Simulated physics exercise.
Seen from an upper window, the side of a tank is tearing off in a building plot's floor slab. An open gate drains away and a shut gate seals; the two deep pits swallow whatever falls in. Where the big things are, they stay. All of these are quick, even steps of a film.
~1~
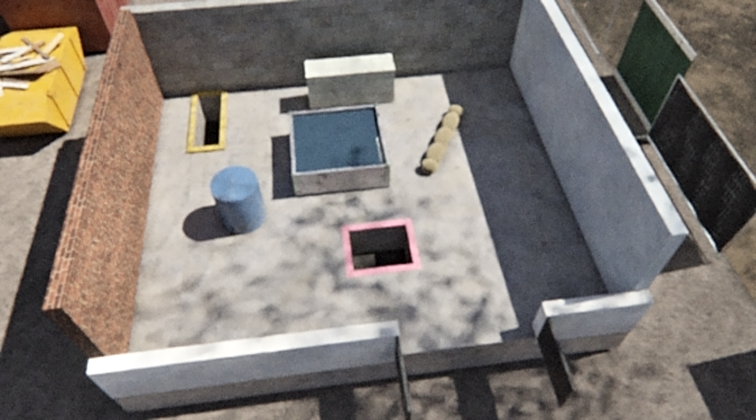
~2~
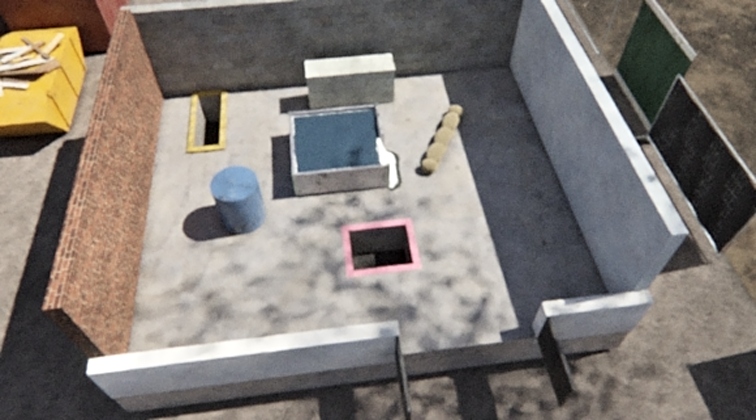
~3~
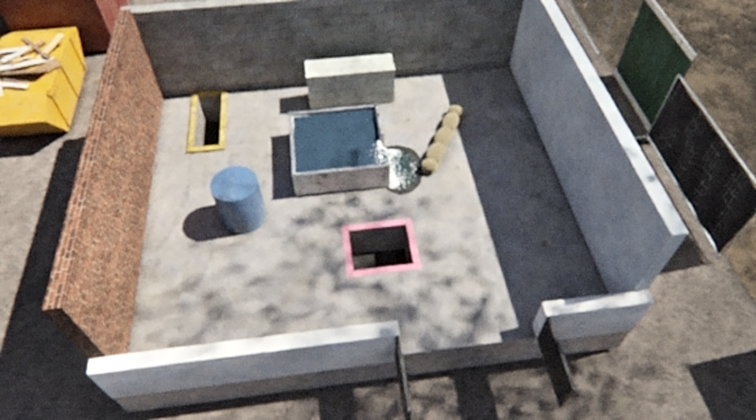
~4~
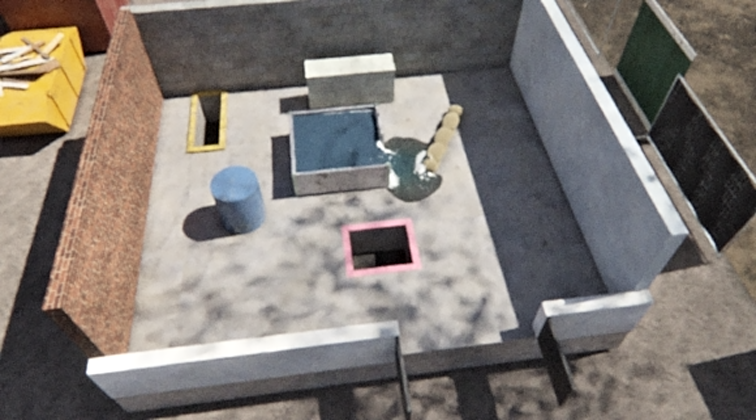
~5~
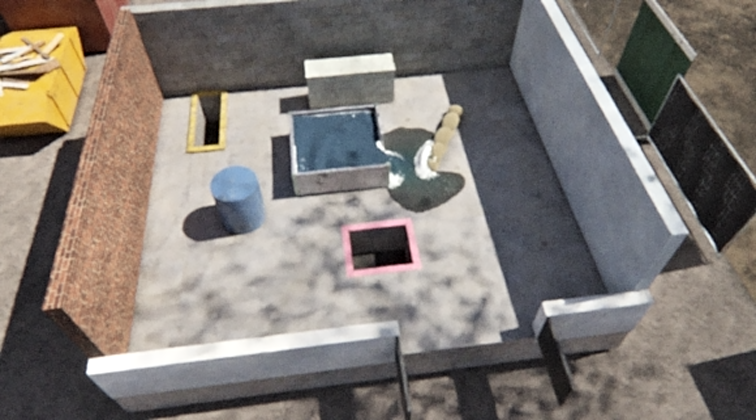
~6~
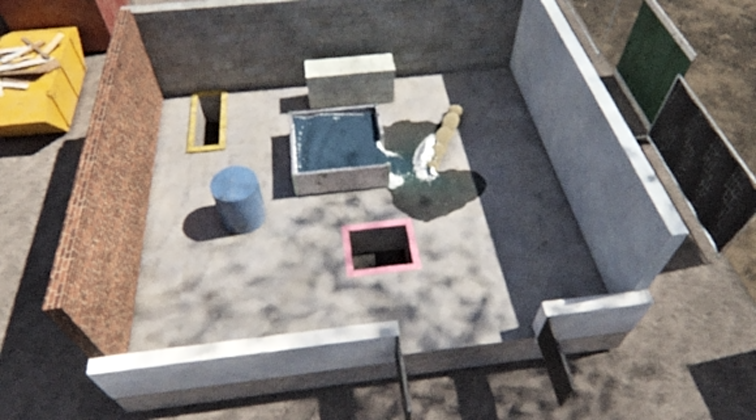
To begin with, an open tank of dark water stands whole and still on a walled concrete slab, near a blue barrel and a pink-edged opening. Water then bursts from its right side, and a dark, foam-flecked puddle spreads rightward across the floor, washing around a row of tan, rounded objects.
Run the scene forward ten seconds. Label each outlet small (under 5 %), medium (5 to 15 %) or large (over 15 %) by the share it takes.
Labels: Gate: Medium, pink pit: Small, yellow pit: Small.
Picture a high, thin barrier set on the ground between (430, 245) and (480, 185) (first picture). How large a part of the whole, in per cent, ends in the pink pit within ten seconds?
Pink: 15 %.
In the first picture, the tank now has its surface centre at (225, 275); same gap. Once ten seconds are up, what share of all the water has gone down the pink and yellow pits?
In per cent: Pink 20, yellow 0.
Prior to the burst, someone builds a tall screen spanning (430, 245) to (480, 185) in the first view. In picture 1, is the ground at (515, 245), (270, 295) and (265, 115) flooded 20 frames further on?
Listed order - dry, dry, dry.
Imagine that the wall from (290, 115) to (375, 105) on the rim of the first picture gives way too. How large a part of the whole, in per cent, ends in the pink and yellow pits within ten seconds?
Near enough: Pink 2 percent, yellow 25 percent.
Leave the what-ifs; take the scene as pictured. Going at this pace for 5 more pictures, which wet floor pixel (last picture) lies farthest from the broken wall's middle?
About (551, 208).
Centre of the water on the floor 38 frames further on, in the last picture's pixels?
I'd put my finger on (434, 167).
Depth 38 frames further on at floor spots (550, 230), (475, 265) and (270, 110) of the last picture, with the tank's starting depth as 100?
The three come to some 14, 8 and 4 per cent respectively.
A moment on, water covers 15 % of the floor; the gate 0 %, the pink pit 0 %, the yellow pit 0 %.
Next, water covers 30 % of the floor; the gate 0 %, the pink pit 0 %, the yellow pit 0 %.
Then, water covers 35 % of the floor; the gate 1 %, the pink pit 0 %, the yellow pit 0 %.
Later, water covers 50 % of the floor; the gate 5 %, the pink pit 0 %, the yellow pit 0 %.
In the end, water covers 65 % of the floor; the gate 12 %, the pink pit 1 %, the yellow pit 0 %.
